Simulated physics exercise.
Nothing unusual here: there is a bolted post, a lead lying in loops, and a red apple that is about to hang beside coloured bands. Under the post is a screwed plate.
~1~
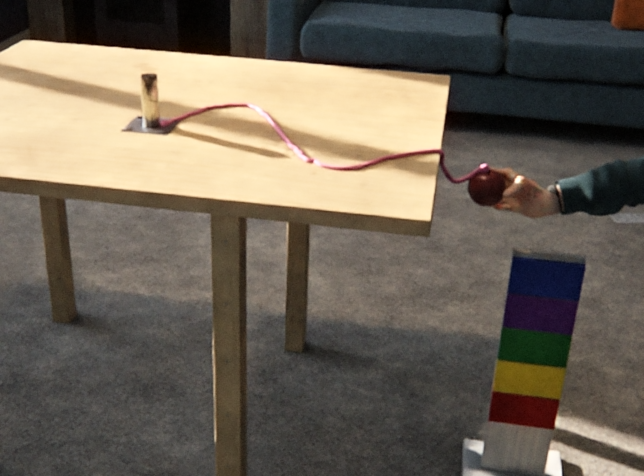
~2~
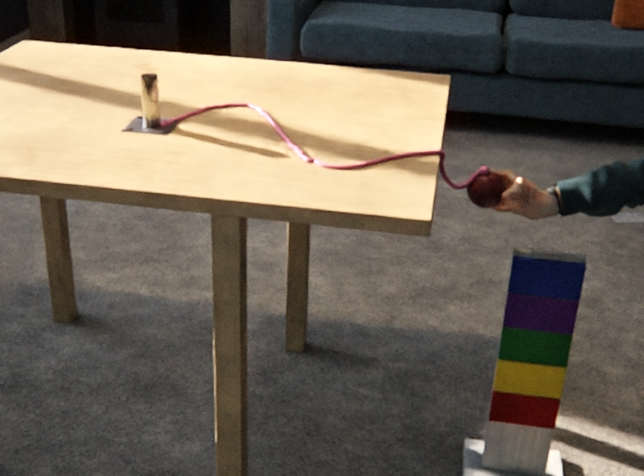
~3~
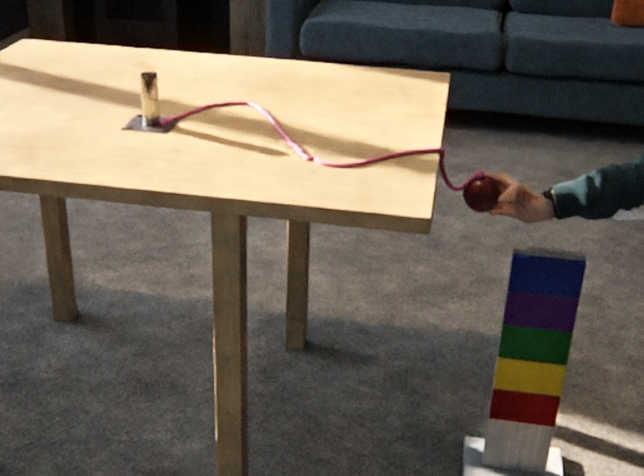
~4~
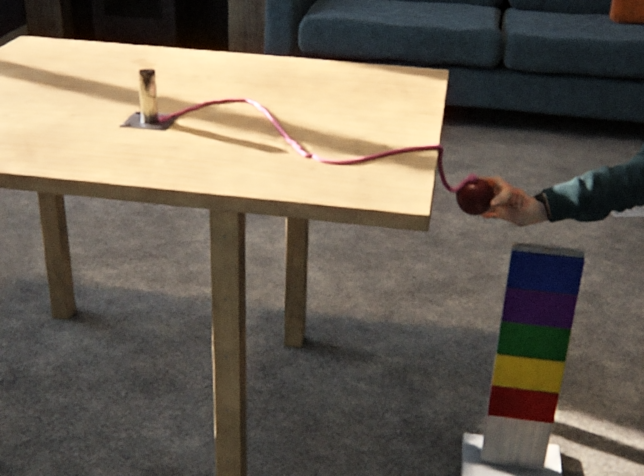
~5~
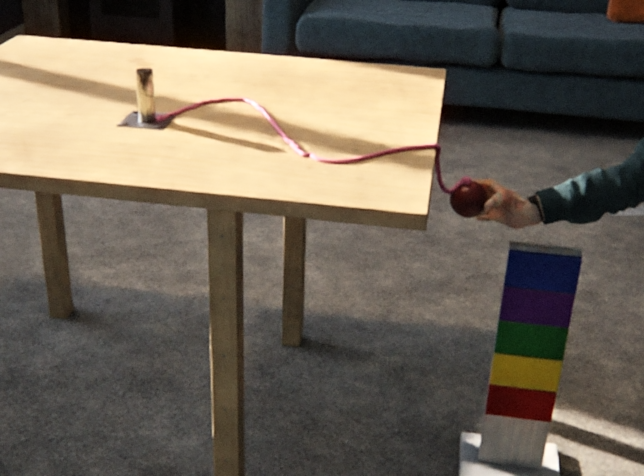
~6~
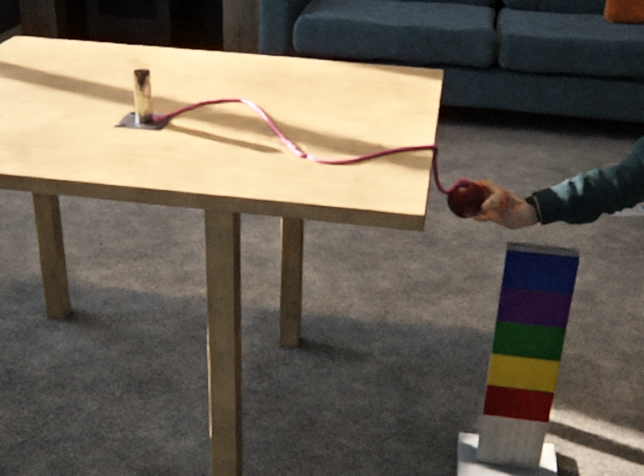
Red apple on a slack looping lead being moved slightly left by a hand beside a wooden table, above colour-banded upright block.
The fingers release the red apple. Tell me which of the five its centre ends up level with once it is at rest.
Its centre ends up level with yellow.
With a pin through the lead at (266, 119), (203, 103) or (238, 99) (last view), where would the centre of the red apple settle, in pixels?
In that order: (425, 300), (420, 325) and (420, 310).
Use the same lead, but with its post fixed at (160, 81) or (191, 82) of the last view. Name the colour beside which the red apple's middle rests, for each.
Try one - green; try two - yellow.
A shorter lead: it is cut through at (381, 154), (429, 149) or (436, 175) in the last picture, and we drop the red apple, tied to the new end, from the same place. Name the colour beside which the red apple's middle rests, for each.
Results, first to last: Blue; purple; green.
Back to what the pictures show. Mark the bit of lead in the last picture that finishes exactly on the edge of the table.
It's the one at (294, 151).
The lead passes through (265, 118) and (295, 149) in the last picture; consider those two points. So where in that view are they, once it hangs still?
Well, the first one sits at (337, 131), and the second one sits at (430, 137).
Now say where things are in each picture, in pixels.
Red apple (487, 188); blue (546, 280); purple (540, 315); green (534, 348); yellow (529, 380); red (524, 411), in the first picture.
Red apple (486, 189); lead through (197, 113) (260, 111) (287, 140) (337, 167) (420, 154), in the second picture.
Red apple (482, 194), in the third picture.
Red apple (474, 197); lead through (196, 108) (258, 106) (285, 135) (335, 163) (418, 149), in the fourth picture.
Red apple (468, 199), in the fifth picture.
Red apple (466, 200); lead through (190, 109) (253, 106) (280, 135) (330, 162) (413, 148), in the sixth picture.
A little later, apple near (447, 332); level with green.
Next, apple near (396, 337); level with yellow.
Later still, apple near (424, 357); level with yellow.
When it is over, apple near (412, 355); level with yellow. Its centre hangs level with the yellow band.
